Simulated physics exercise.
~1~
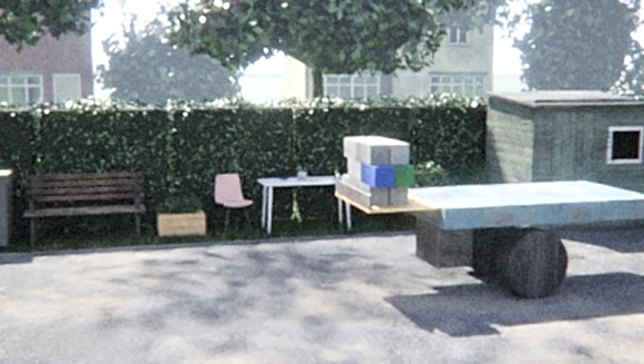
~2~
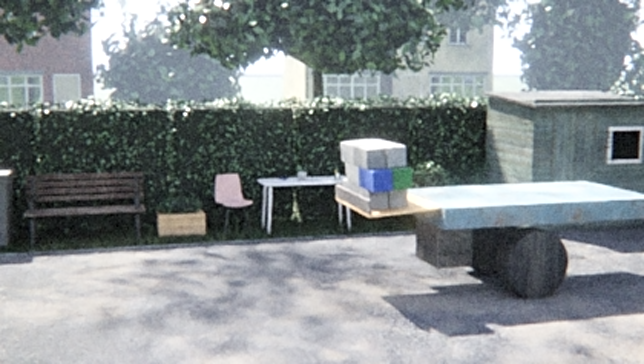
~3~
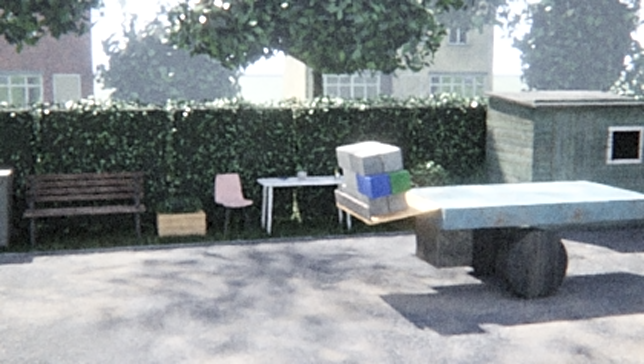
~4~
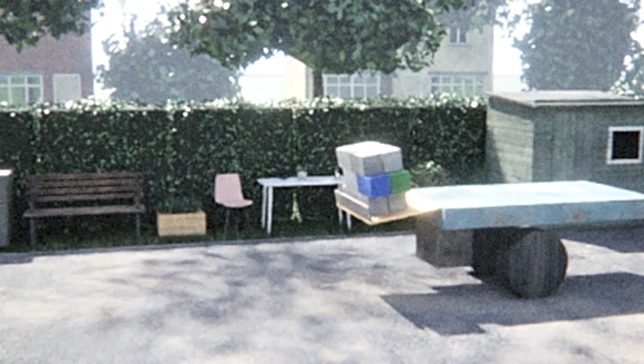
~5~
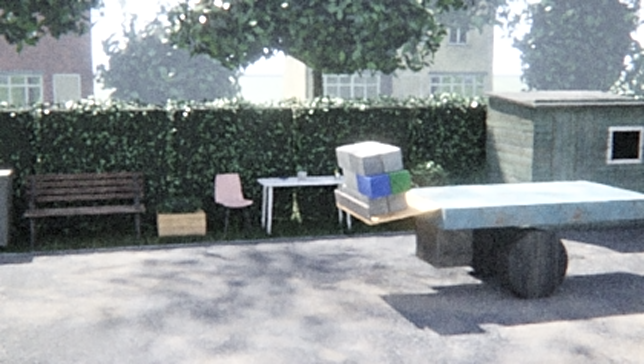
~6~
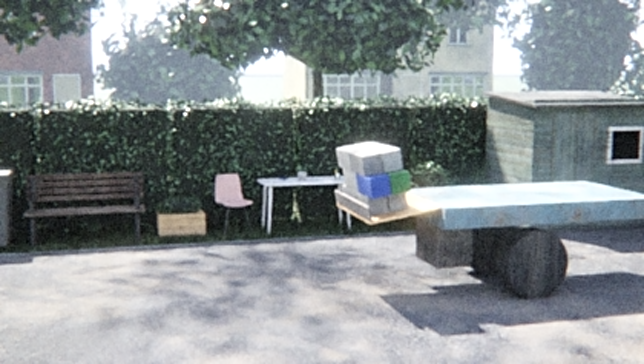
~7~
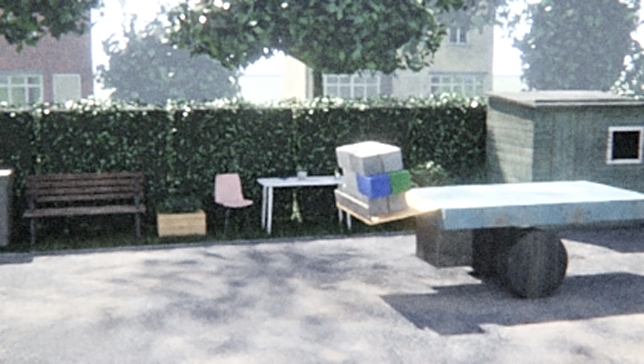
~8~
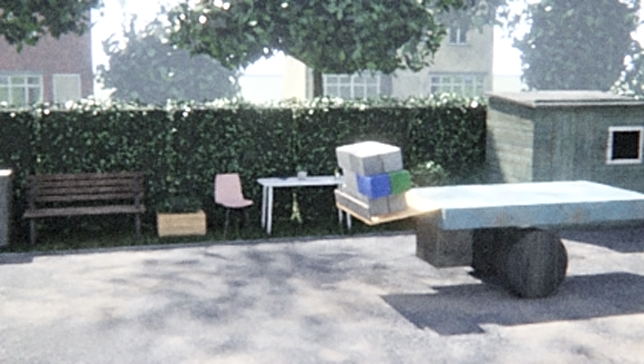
A pale blue flat-bed on a dark round wheel stands at the right of a sunlit paved yard, seen from the side by a still camera. Behind it are a grey-green shed, a clipped hedge, a wooden bench, a planter, a pink chair and a white table. On the thin flap at the bed's left end sits a compact stack of grey concrete blocks, with a blue and a green one among them. The flap droops slightly to the left, and the stack tilts with it. The flap then stops, and every block stays aboard, leaning but at rest.
